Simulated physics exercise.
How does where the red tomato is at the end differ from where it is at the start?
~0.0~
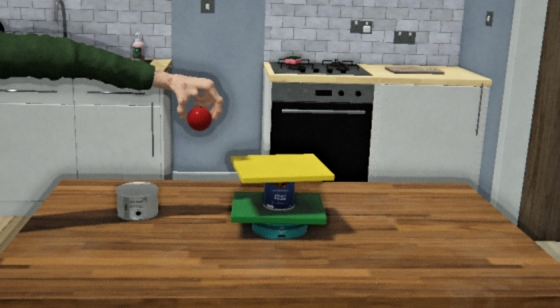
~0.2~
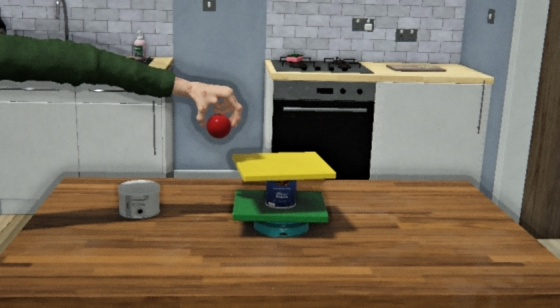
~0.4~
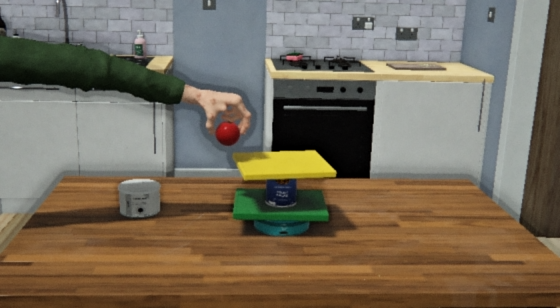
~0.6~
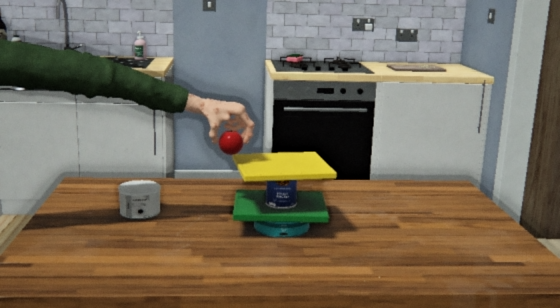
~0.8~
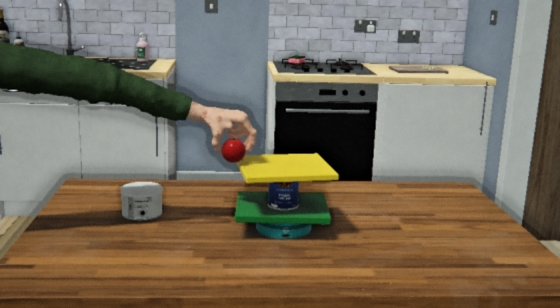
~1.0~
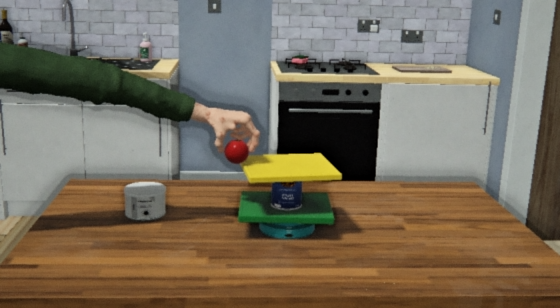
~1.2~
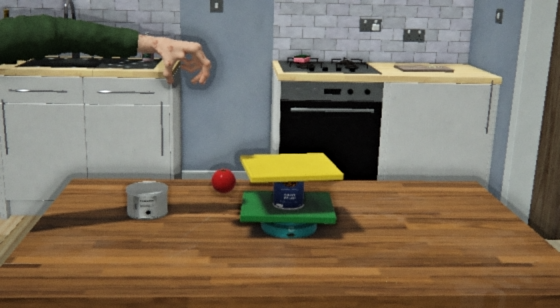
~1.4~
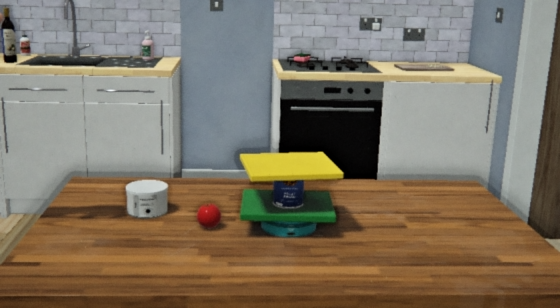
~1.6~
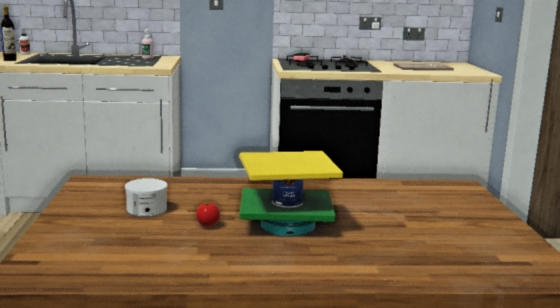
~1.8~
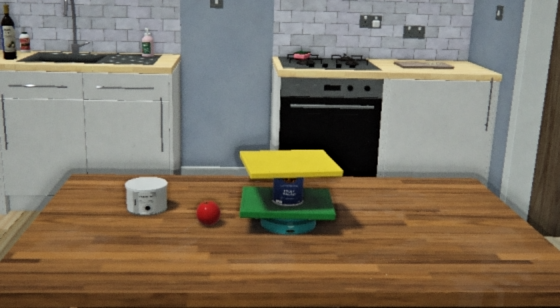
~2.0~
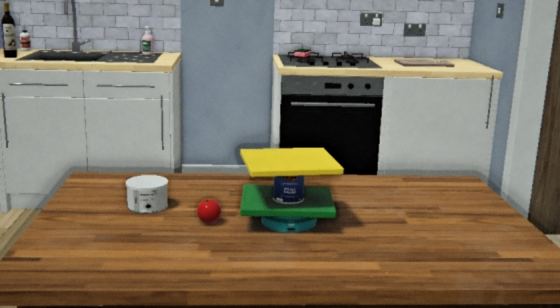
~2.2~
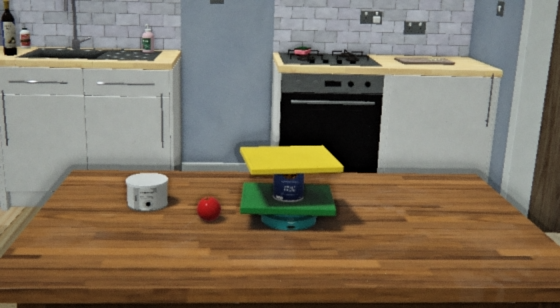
At the start the red tomato is held in the hand above the table, up and to the left of the stack. At the end it rests on the tabletop between the white tub and the stack.
